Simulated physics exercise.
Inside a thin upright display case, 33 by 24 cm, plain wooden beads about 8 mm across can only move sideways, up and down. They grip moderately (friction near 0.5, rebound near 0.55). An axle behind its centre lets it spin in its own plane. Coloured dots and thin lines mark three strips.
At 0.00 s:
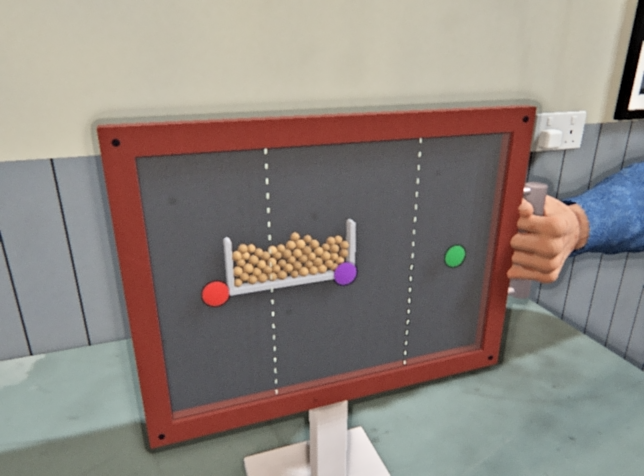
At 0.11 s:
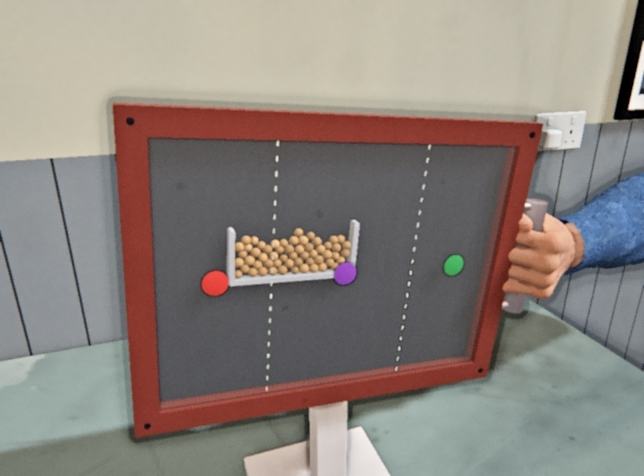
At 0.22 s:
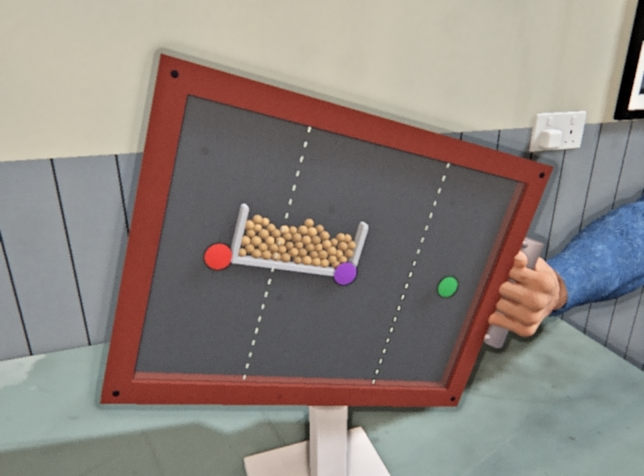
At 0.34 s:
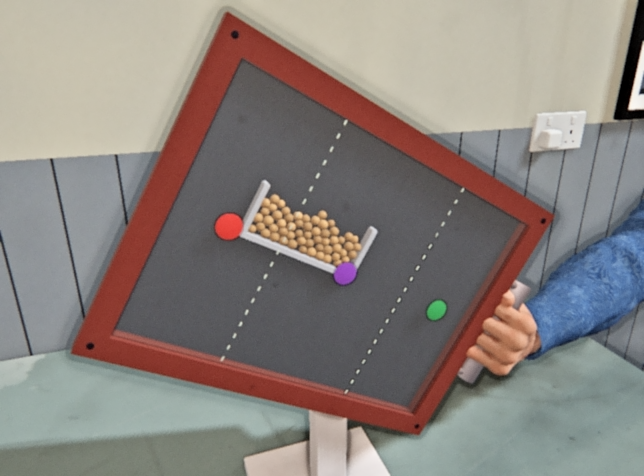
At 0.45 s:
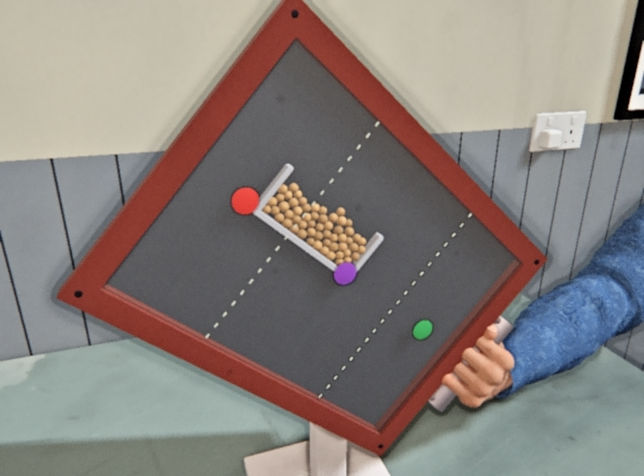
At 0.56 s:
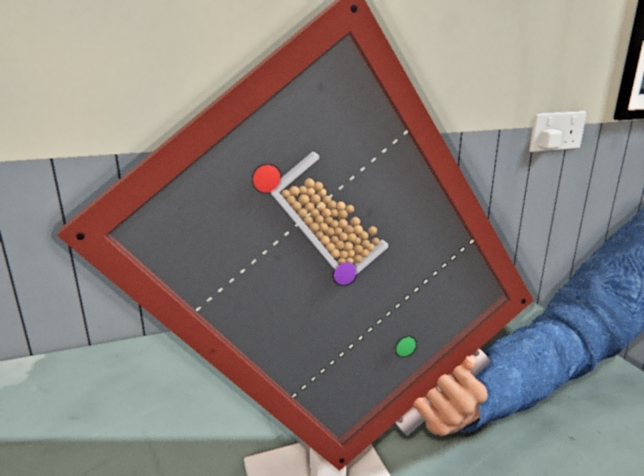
On a greenish tabletop by a wall, a hand turns a red-framed case clockwise, tilting a tray of wooden beads rightward.
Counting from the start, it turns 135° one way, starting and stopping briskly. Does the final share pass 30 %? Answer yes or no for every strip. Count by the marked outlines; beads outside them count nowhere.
Red strip: No; purple strip: No; green strip: Yes.
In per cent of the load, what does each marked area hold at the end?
Red strip: 0; purple strip: 10; green strip: 90.
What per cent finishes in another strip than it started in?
About 95 per cent.
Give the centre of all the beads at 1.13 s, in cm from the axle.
Some 4 cm right and 9 cm below.
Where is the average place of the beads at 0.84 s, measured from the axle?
Some 3 cm right and 2 cm above.
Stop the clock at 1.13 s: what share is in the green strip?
About 40 per cent.
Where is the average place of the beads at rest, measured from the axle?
Some 2 cm left and 16 cm below.
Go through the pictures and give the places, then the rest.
Level; about 60 beads; load centre (291, 260); top bead (295, 237); red (216, 294), purple (345, 273), green (455, 256), in the first picture.
Turned 5° clockwise; load centre (293, 255); top bead (299, 233), in the second picture.
Turned 17° clockwise; load centre (299, 245); top bead (257, 220); wall ends (245, 208) to (364, 226), in the third picture.
Turned 30° clockwise; load centre (308, 235); top bead (275, 200), in the fourth picture.
Turned 42° clockwise; load centre (319, 228); top bead (294, 188), in the fifth picture.
Turned 54° clockwise; load centre (334, 226); top bead (309, 184); red (267, 179), purple (345, 273), green (406, 347), in the sixth picture.
After 0.84 s, it stands 85° clockwise; the beads' middle is 3 cm right of and 2 cm above the centre; red 5 %, purple 90 %, green 5 %.
After 1.13 s, it stands 117° clockwise; the beads' middle is 4 cm right of and 9 cm below the centre; purple 60 %, green 40 %.
After 1.37 s, it stands 135° clockwise; the beads' middle is 1 cm left of and 15 cm below the centre; purple 15 %, green 85 %.
Settled by 1.9 s, it stands 135° clockwise; red 0 %, purple 10 %, green 90 %.
